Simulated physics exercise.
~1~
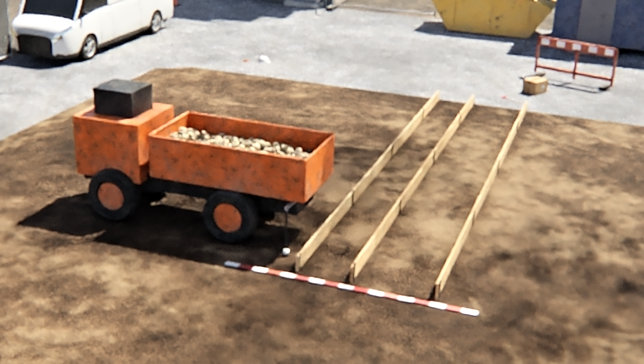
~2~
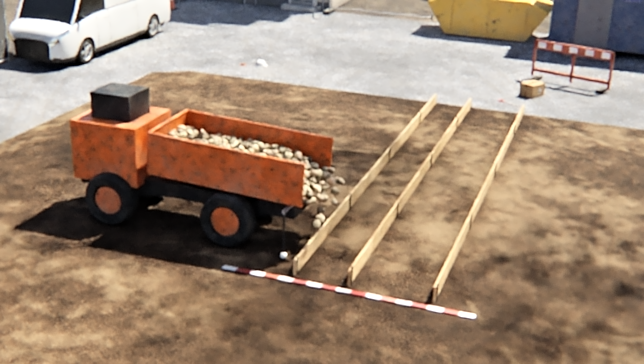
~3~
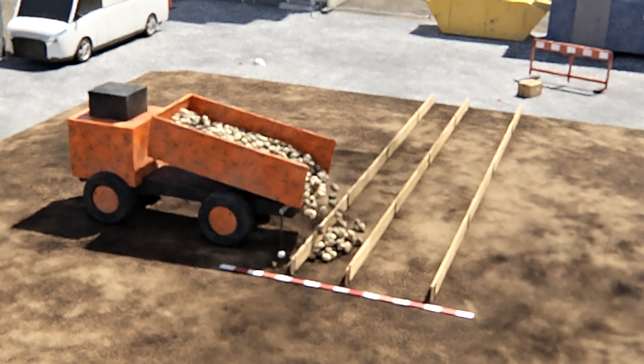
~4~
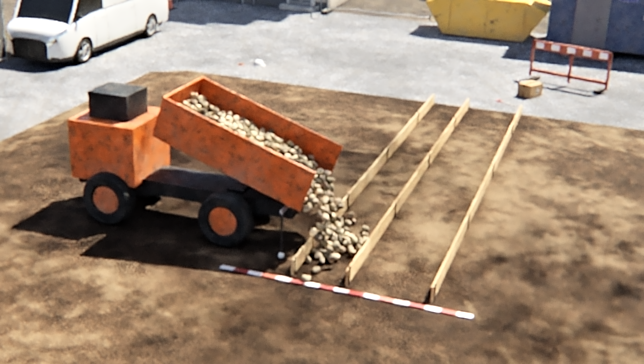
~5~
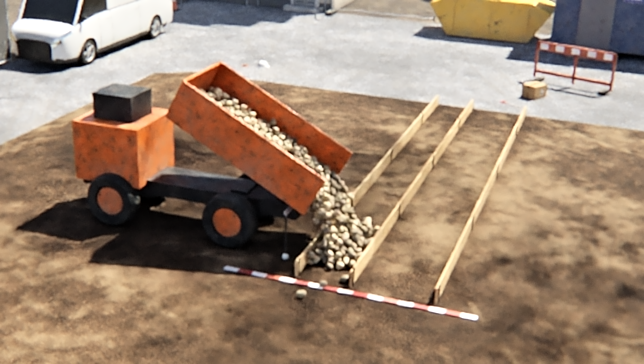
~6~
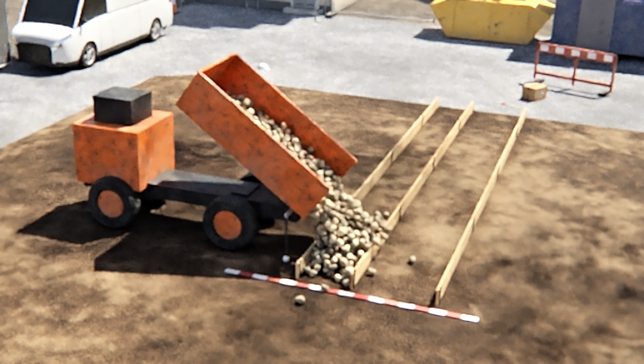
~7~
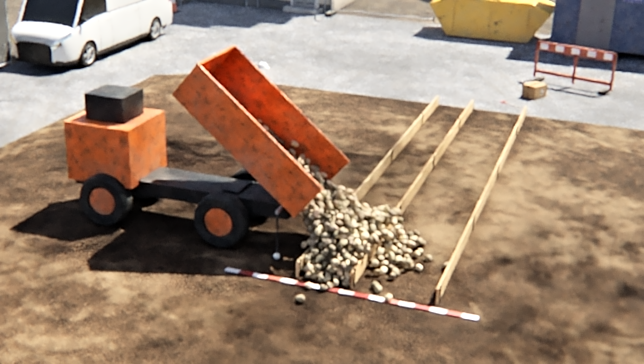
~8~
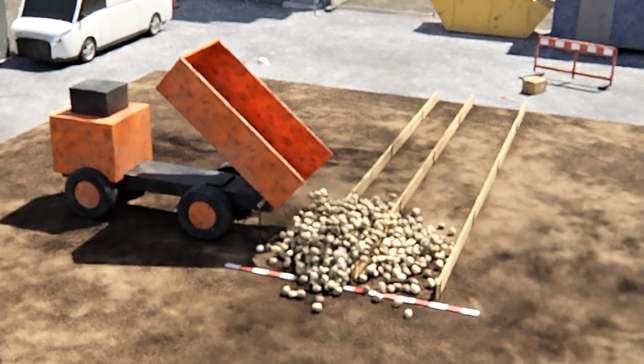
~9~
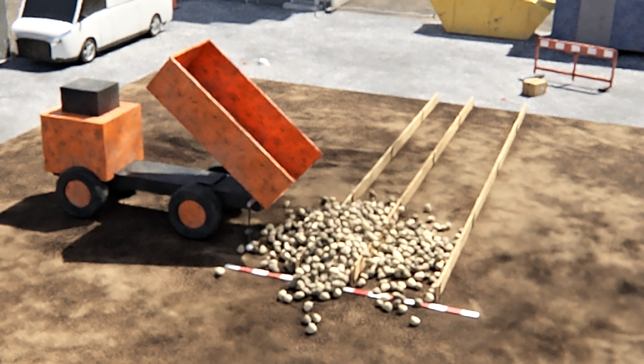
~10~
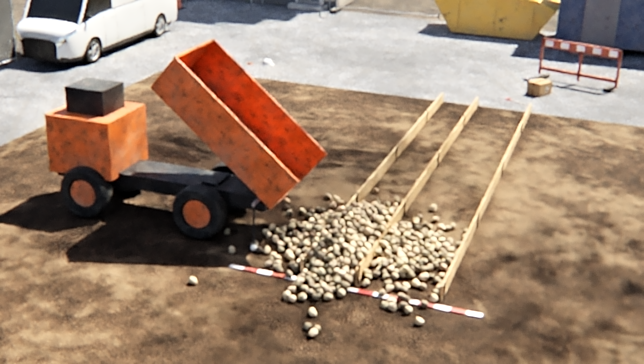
At the start, an orange truck with a bed full of pale stones stands on brown dirt, left of three wooden planks and a red and white striped rod. The bed begins to tip, and the first stones spill off its right end. As it rises steadily, a stream of stones piles up between the nearest planks. With the bed steep, the truck rolls left and the load pours out, spreading over the middle plank and striped rod. The bed ends empty and raised, beside a broad heap with a few stray stones.
